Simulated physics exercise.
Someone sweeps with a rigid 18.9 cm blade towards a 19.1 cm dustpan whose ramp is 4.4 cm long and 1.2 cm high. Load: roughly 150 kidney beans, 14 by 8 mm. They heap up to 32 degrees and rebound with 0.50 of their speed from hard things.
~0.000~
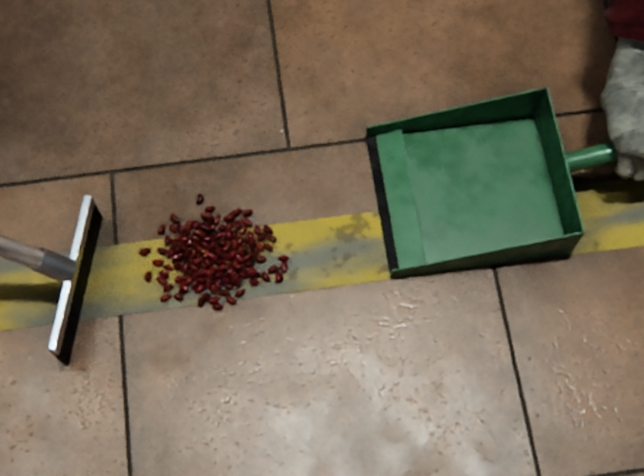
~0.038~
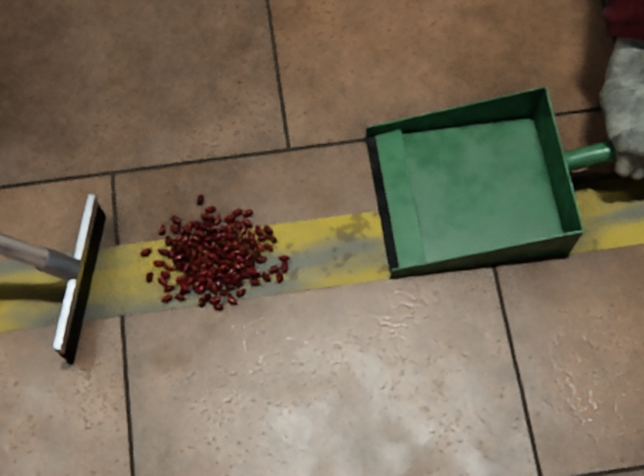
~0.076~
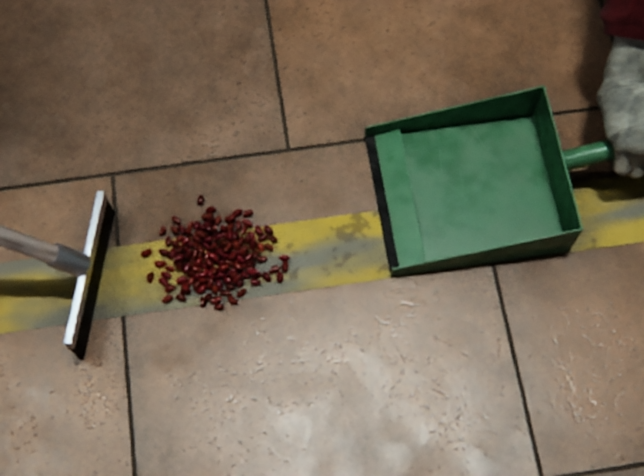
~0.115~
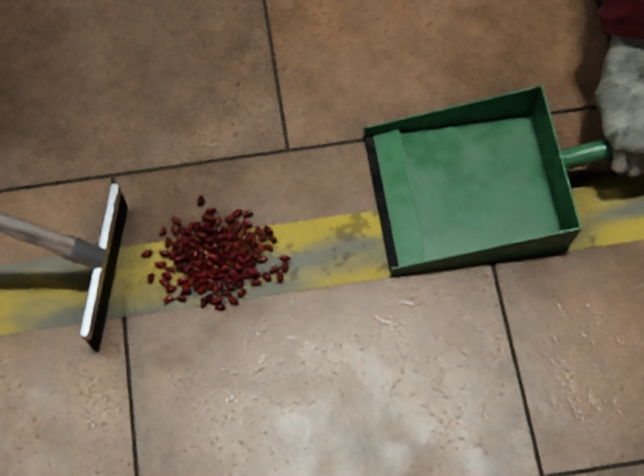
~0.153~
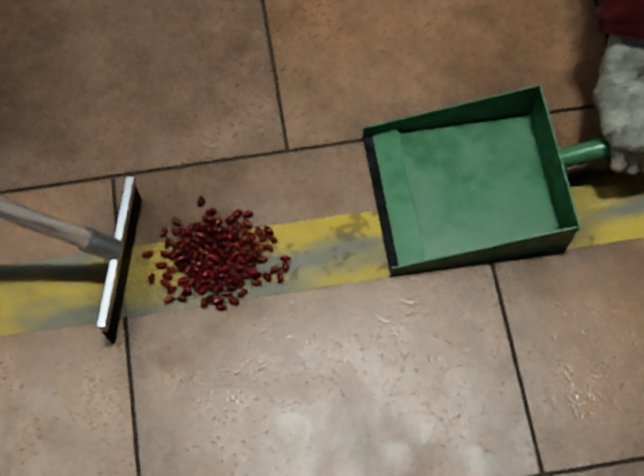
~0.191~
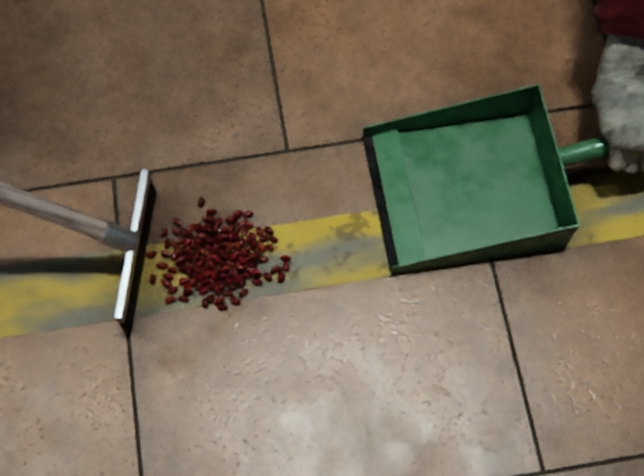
A squeegee-like blade on a pole slid right across the brown tiles to the edge of a pile of red beans, which stayed put while a gloved hand held a green dustpan almost still.
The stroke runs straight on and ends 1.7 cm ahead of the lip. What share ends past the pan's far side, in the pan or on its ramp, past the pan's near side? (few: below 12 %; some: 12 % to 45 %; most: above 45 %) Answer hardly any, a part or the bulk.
Far side hardly any, pan hardly any, near side a part.
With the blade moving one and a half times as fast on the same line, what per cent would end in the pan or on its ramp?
Then about 5 per cent.
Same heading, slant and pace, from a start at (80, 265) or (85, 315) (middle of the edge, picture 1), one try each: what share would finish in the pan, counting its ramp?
Some 0 and 5 per cent.
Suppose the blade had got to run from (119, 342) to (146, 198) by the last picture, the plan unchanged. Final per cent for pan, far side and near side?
Pan 20, far 0, near 30.
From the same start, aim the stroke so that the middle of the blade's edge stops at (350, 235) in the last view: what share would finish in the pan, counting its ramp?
About 20 per cent.
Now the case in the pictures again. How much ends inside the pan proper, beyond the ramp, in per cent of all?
Some 0 per cent.
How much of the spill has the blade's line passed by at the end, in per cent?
About 50 per cent.
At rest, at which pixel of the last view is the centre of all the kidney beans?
Around (323, 247).
After 0.46 s, middle of the blade 17 cm from the lip; 0 % over the lip, far side 0 %, near side 15 %.
After 0.64 s, middle of the blade 9 cm from the lip; 0 % over the lip, far side 0 %, near side 15 %.
Then, at 0.93 s, middle of the blade 4 cm from the lip; 5 % over the lip, far side 5 %, near side 15 %.
By 2.6 s all is still; far side 5 %, pan 0 %, near side 20 %, in front of the lip or behind the blade 80 %.
